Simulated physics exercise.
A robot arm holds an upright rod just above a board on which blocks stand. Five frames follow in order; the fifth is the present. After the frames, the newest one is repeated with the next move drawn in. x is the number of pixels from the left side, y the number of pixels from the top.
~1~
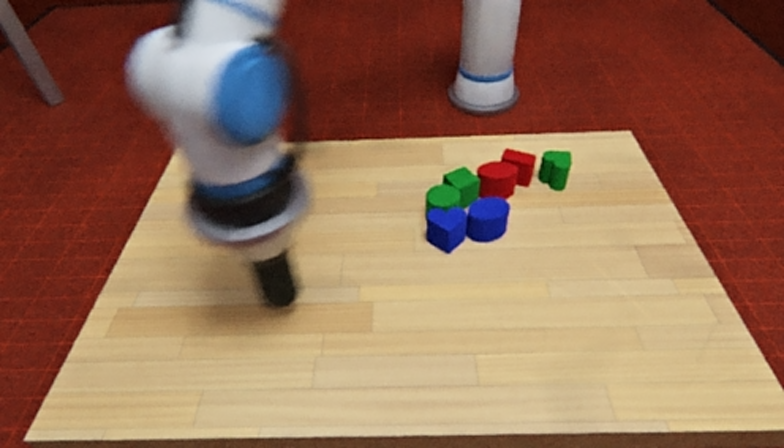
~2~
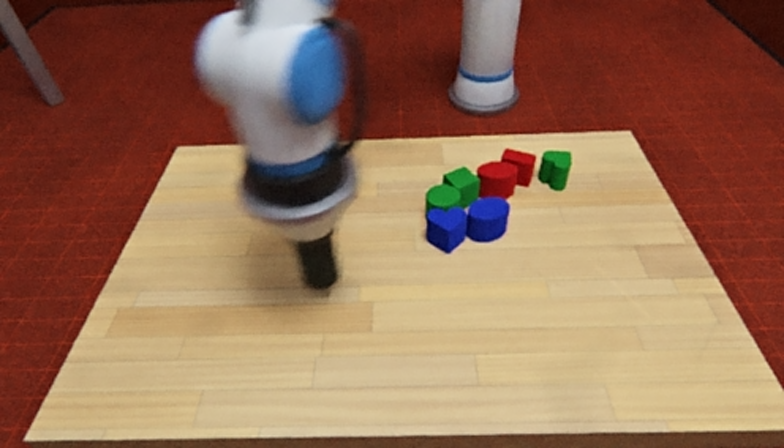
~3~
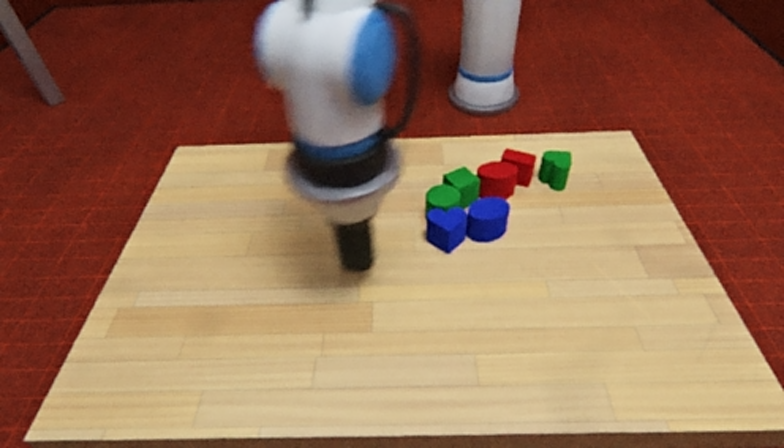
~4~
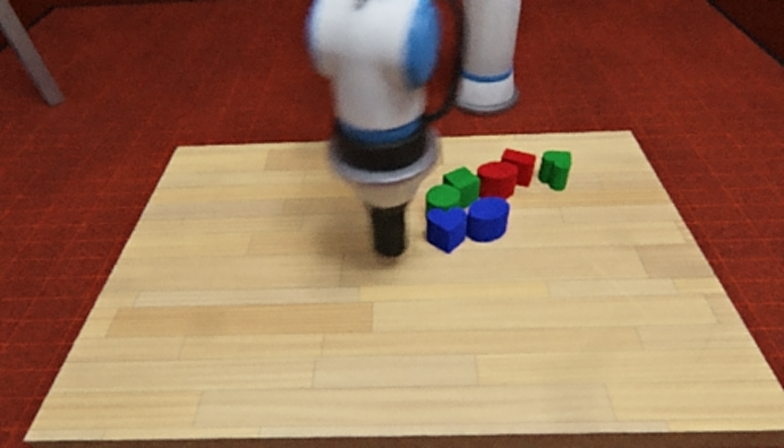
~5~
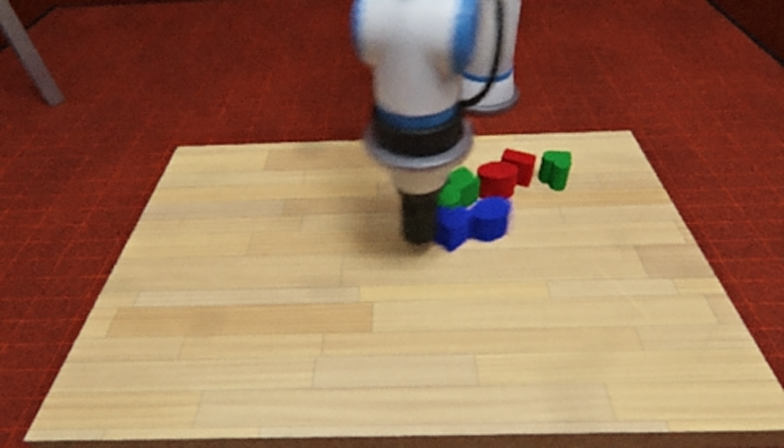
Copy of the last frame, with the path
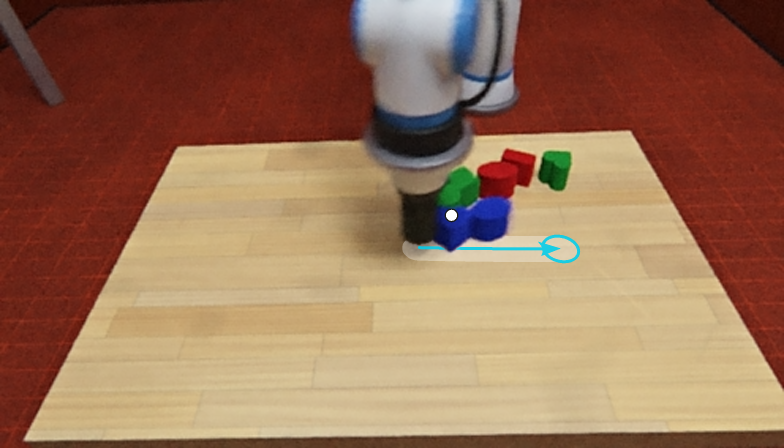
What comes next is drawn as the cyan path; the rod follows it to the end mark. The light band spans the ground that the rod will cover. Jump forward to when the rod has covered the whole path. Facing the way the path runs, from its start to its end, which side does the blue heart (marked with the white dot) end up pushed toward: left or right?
Its sideways move is to the left.
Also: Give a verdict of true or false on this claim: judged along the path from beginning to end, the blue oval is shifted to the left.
True
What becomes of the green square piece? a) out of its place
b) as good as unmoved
I choose b.
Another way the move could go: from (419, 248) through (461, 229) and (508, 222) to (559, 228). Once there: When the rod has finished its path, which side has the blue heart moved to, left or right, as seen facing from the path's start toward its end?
It's going to go right.
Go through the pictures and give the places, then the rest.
Tip of the rod (281, 293), middles of tops, green circle (443, 195), blue heart (447, 217), green square piece (462, 177), blue oval (489, 208), in the first picture.
Rod (321, 275), nothing pushed, in the second picture.
Rod (358, 259), nothing pushed, in the third picture.
Rod (390, 245), nothing pushed, in the fourth picture.
Rod (419, 232), green circle (444, 194), blue heart (452, 215), green square piece (462, 176), blue oval (492, 207), in the fifth picture.
The line goes from (419, 248) to (561, 249); the dot is on the blue heart.
The first path, step by step. One third of the way, rod (467, 233); green circle (445, 193); blue heart (488, 208); blue oval (527, 199).
Two thirds of the way, rod (517, 233); green circle (445, 193); blue heart (499, 203), turned 50° anticlockwise; blue oval (532, 194), turned 30° clockwise.
At the end, rod (565, 233); green circle (445, 193); blue heart (499, 203), turned 50° anticlockwise; green square piece unmoved; blue oval (532, 194), turned 30° clockwise.
